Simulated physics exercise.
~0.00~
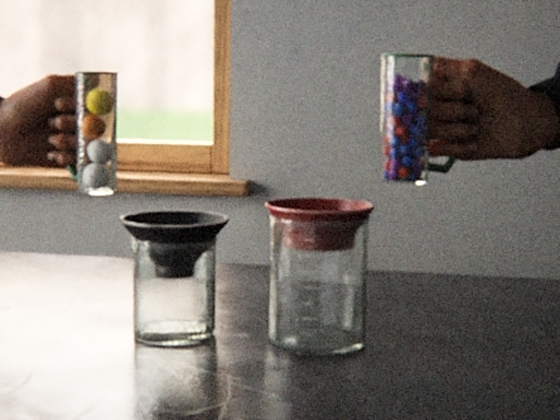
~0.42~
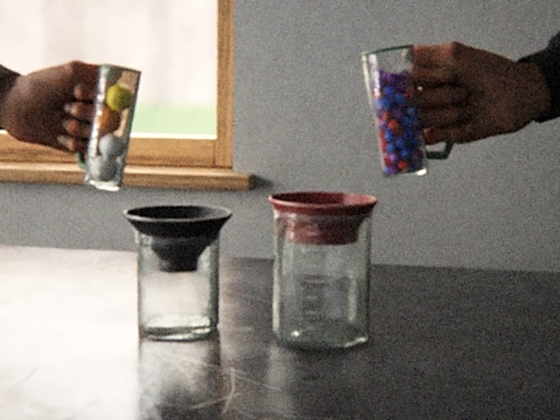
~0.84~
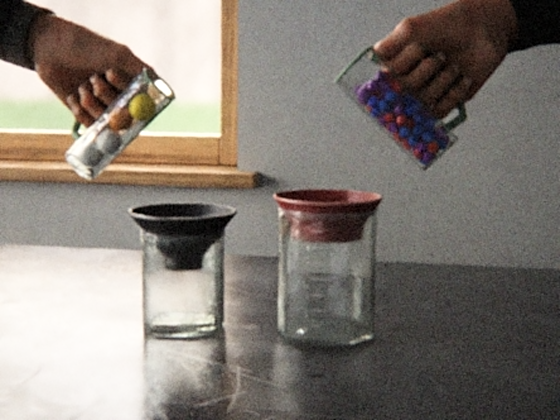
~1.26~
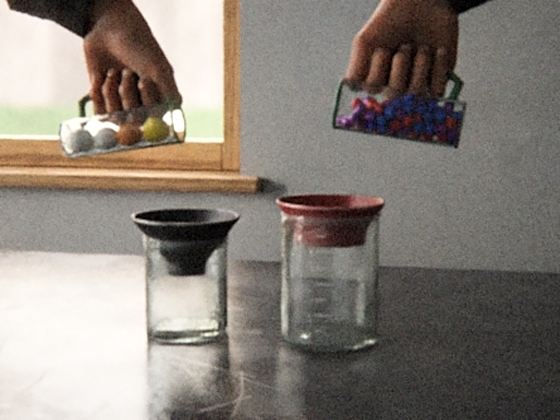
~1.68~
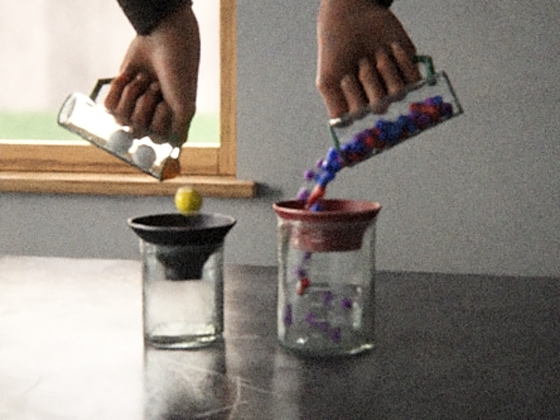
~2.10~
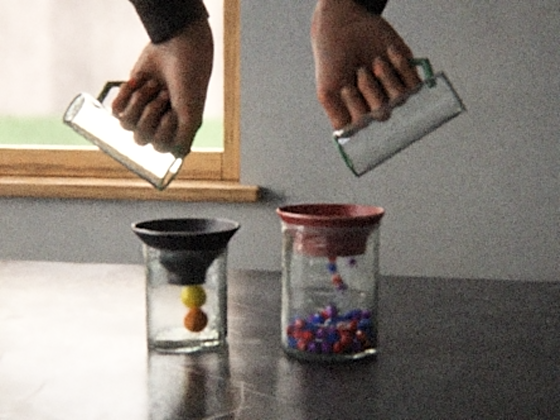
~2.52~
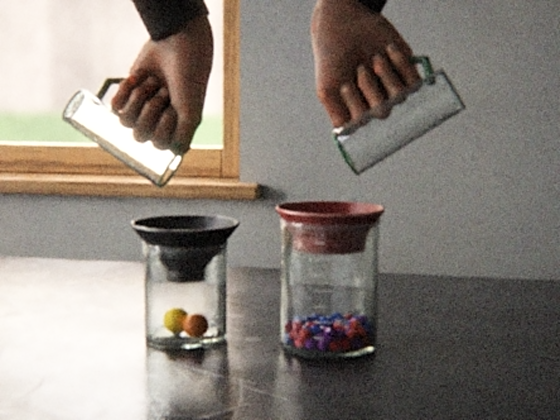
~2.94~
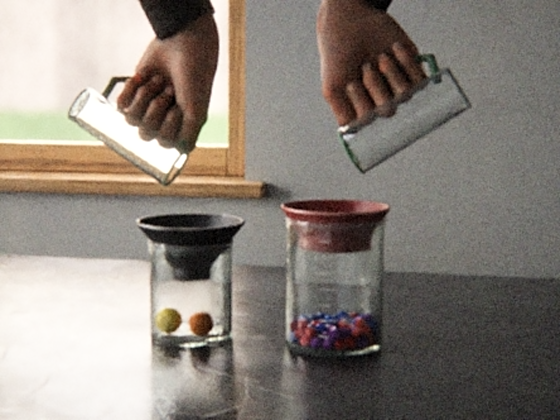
Hands tip two cups over funnels, and only the right one's beads all reach the jar.
